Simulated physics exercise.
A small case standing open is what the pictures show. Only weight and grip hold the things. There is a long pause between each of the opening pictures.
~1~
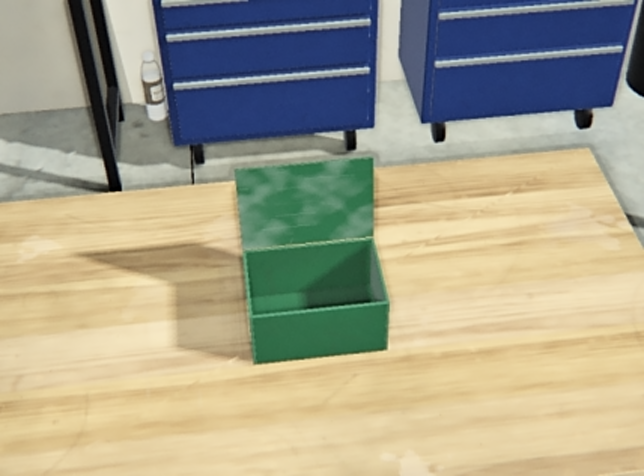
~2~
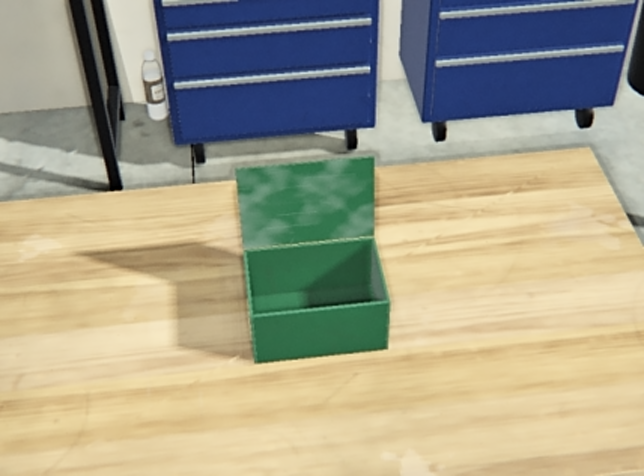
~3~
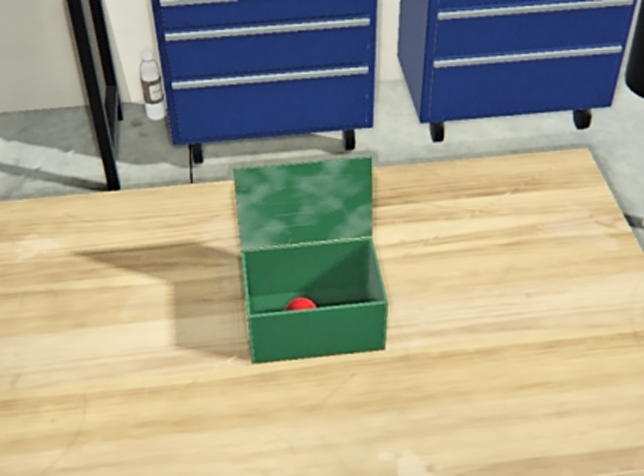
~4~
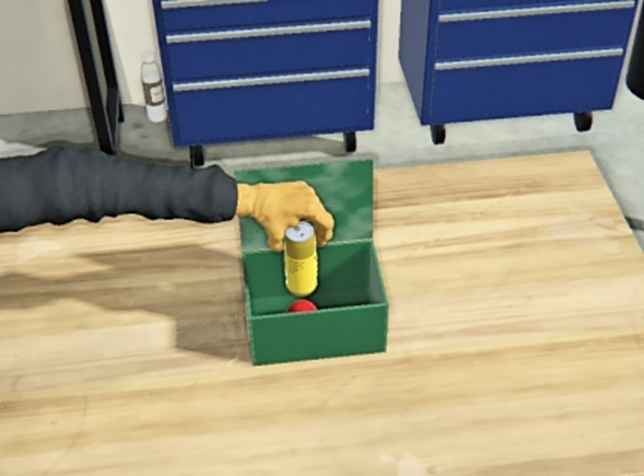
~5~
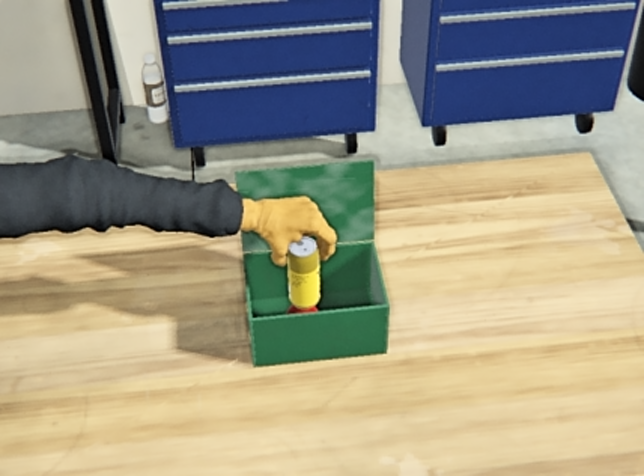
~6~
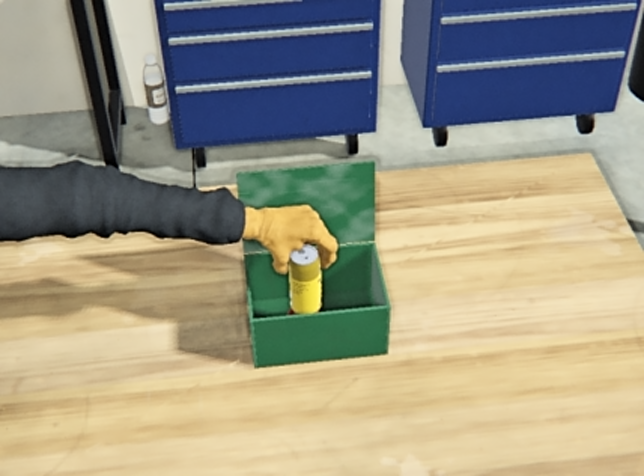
A gloved hand lowers a yellow can into a green box after something red appears inside.
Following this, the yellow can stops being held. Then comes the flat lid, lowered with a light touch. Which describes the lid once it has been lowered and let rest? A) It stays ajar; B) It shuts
B, it shuts.
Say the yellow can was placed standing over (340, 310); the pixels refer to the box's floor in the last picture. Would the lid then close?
Result: Lid not shut.
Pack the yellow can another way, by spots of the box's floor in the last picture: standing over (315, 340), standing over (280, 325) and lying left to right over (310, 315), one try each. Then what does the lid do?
So: First shut tight, second open, third shut tight.
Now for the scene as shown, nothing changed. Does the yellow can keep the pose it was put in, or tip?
Once everything settles, it ends up at a slant.
Then, 0.70 s on from there, yellow can turned 58° from how it was put near (342, 296).
Then, 1.10 s on from there, lid starting down; yellow can on its side near (331, 302); red ball shifted about its own width.
Then, 1.60 s on from there, lid 57° above the rim; yellow can on its side near (329, 298); red ball shifted about its own width.
Then, 2.00 s on from there, lid 14° above the rim; yellow can on its side near (329, 298); red ball shifted about its own width.
In the end, lid shut; toppled in the box, yellow can; moved from the start, red ball. At the end, from the last picture's camera, yellow can near (329, 298).
